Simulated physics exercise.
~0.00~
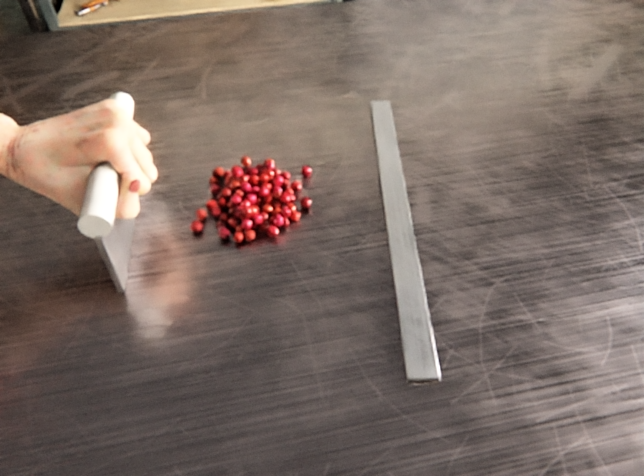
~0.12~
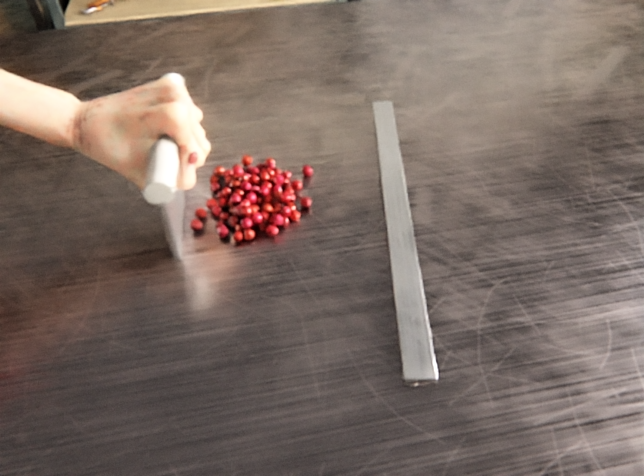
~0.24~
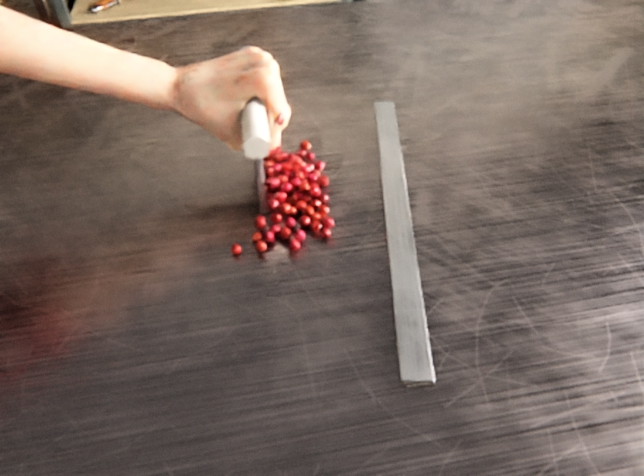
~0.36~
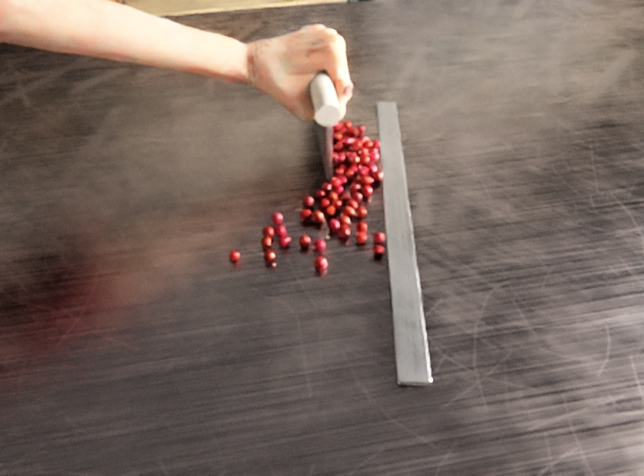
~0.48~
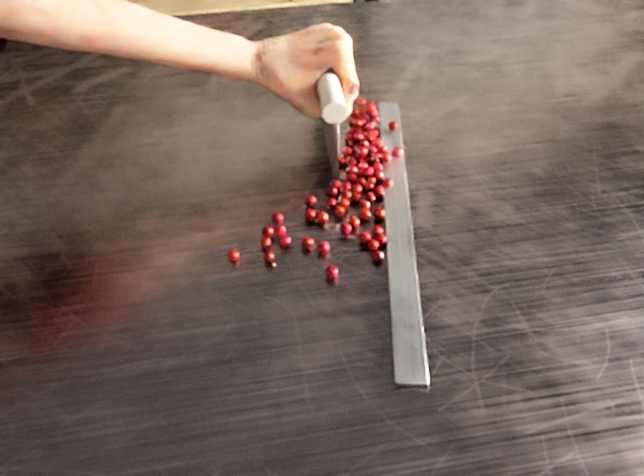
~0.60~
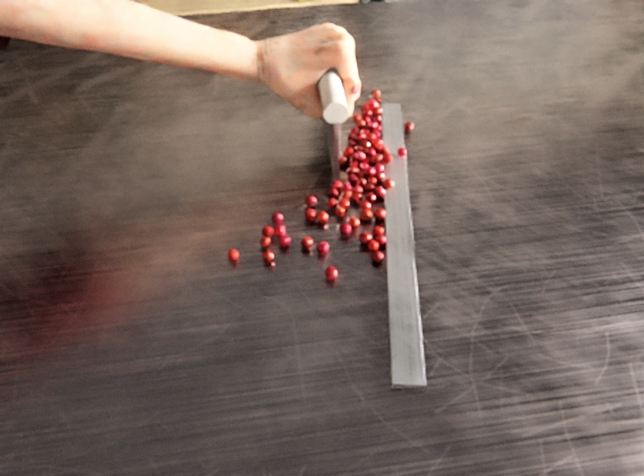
A hand pushing a pile of red cranberries rightward with a scraper, scattering some behind and stopping against a flat metal strip.
